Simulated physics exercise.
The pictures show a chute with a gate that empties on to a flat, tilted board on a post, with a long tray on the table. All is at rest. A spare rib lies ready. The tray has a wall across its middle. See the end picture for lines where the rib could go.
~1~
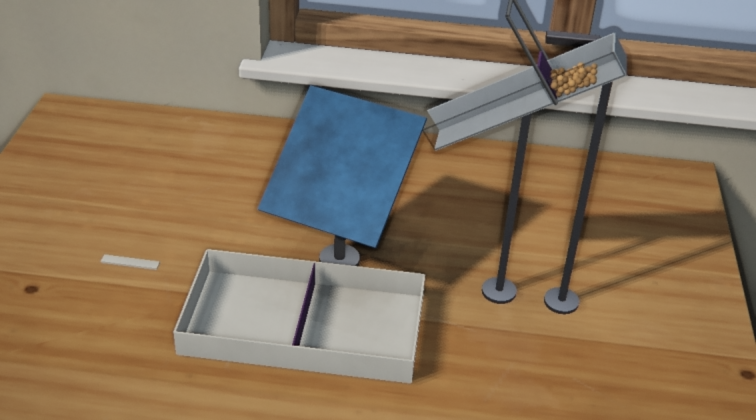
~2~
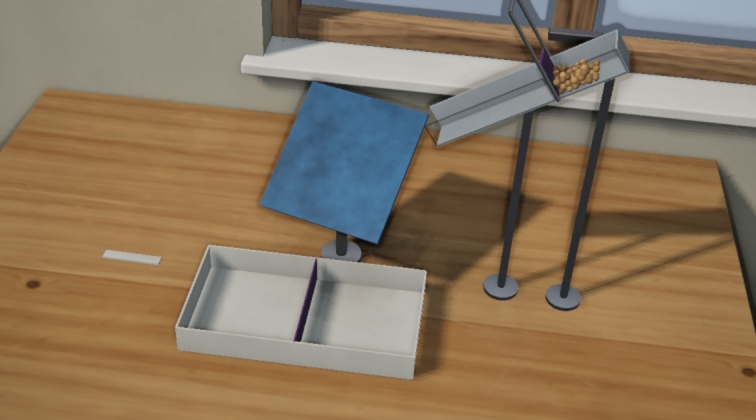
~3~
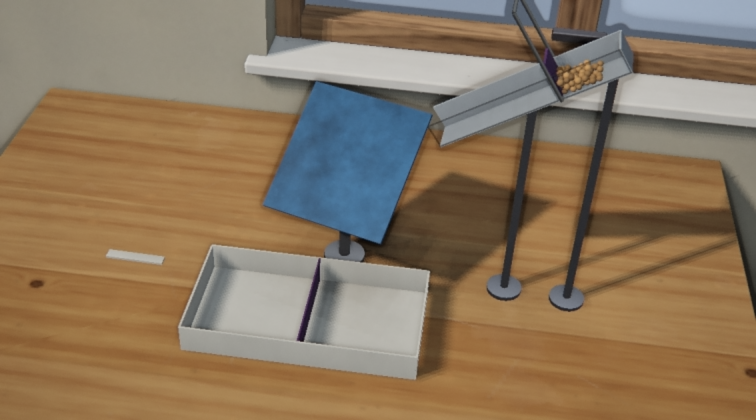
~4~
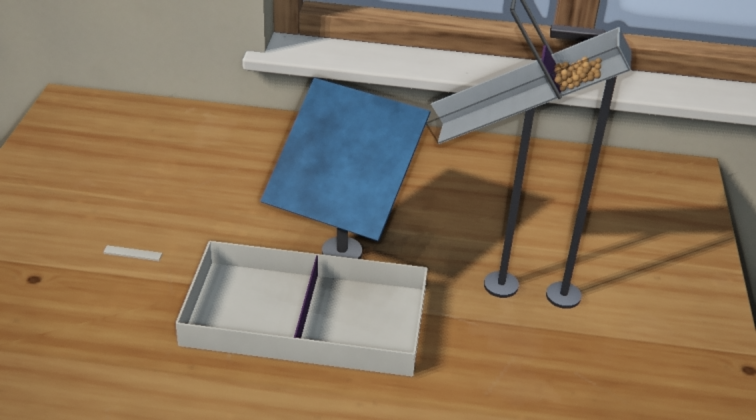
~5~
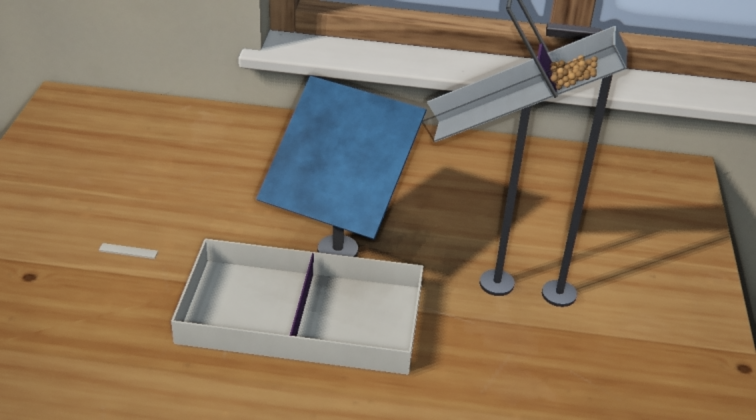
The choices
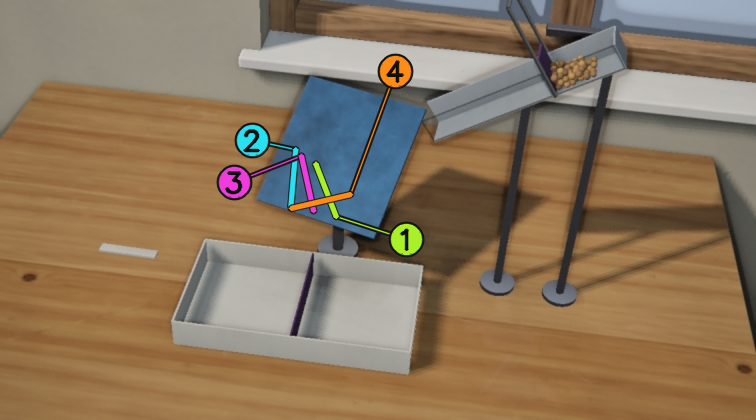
A blue tilted board stood on a post behind a pale, divided tray on a wooden table, while round wooden beads sat behind a gate in a raised chute at right; nothing moved.
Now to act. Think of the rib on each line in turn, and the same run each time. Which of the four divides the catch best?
Line 3 does it best.
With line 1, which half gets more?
More lands on the right.
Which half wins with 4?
The left half.
On the marked copy, line 1 from (315, 164) to (336, 216); line 2 from (295, 149) to (290, 206); line 3 from (301, 155) to (313, 210); line 4 from (350, 194) to (291, 208).
For line 1, of what is caught, about a tenth in the left half, the larger part in the right.
For line 2, of what is caught, almost all in the left half, about a tenth in the right.
For line 3, of what is caught, roughly a third in the left half, roughly two thirds in the right.
For line 4, of what is caught, the larger part in the left half, about a tenth in the right.
